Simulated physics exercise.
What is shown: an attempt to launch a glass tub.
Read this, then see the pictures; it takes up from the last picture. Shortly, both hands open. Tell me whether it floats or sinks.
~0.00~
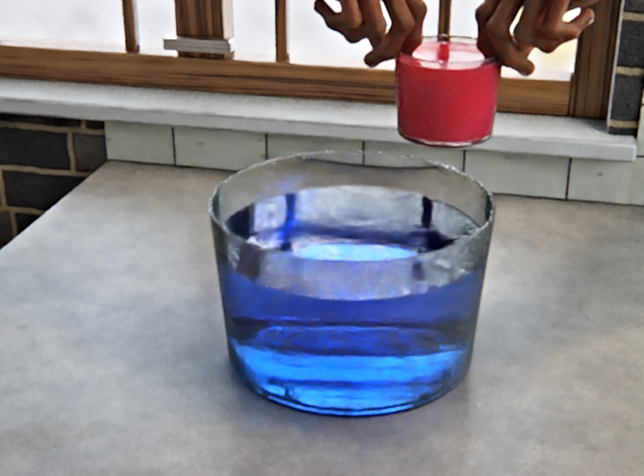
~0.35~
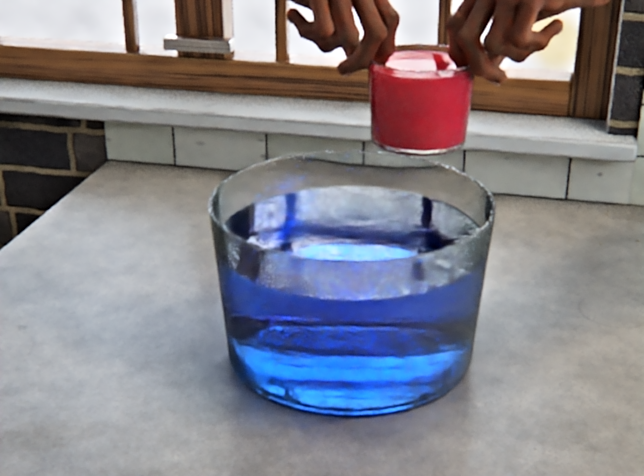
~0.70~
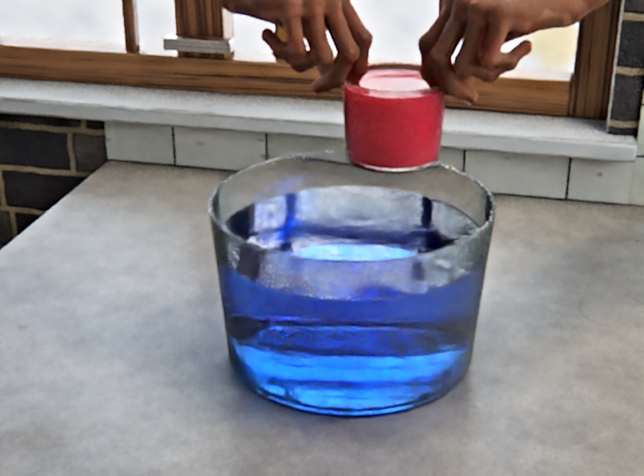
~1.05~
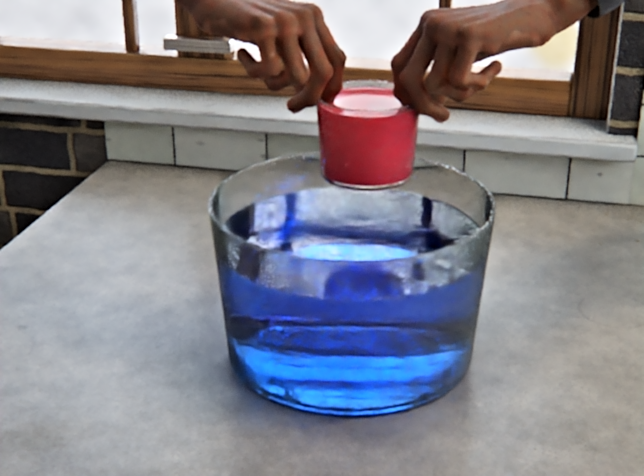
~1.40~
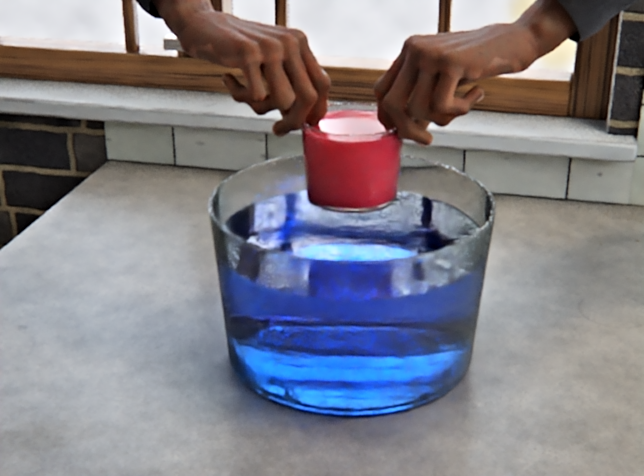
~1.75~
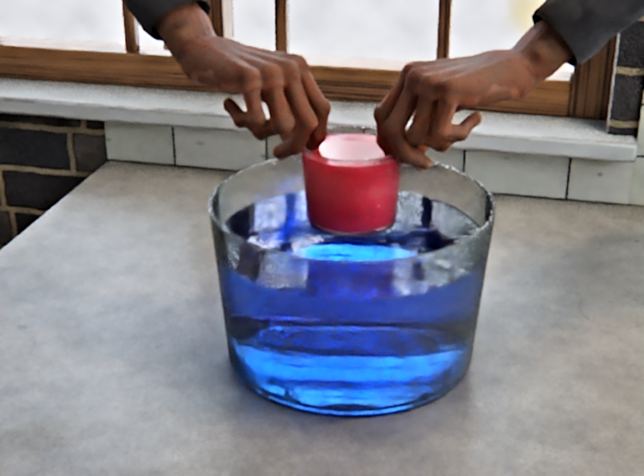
It is left underwater.
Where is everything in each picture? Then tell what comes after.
The first picture shows tub (447, 88) nearly full; above the basin.
The second picture shows tub nearly full, surface at (422, 65); coming down.
The third picture shows tub (394, 114) nearly full; lower.
The fourth picture shows tub nearly full, surface at (368, 103); lower still.
The fifth picture shows tub (352, 155) nearly full; close to the surface.
The sixth picture shows tub nearly full, surface at (352, 150); just over the surface.
By 2.2 s, the tub dips into the dyed water.
By 2.8 s, dyed water pours in over its rim.
By 5.0 s, the tub lies on the bottom.
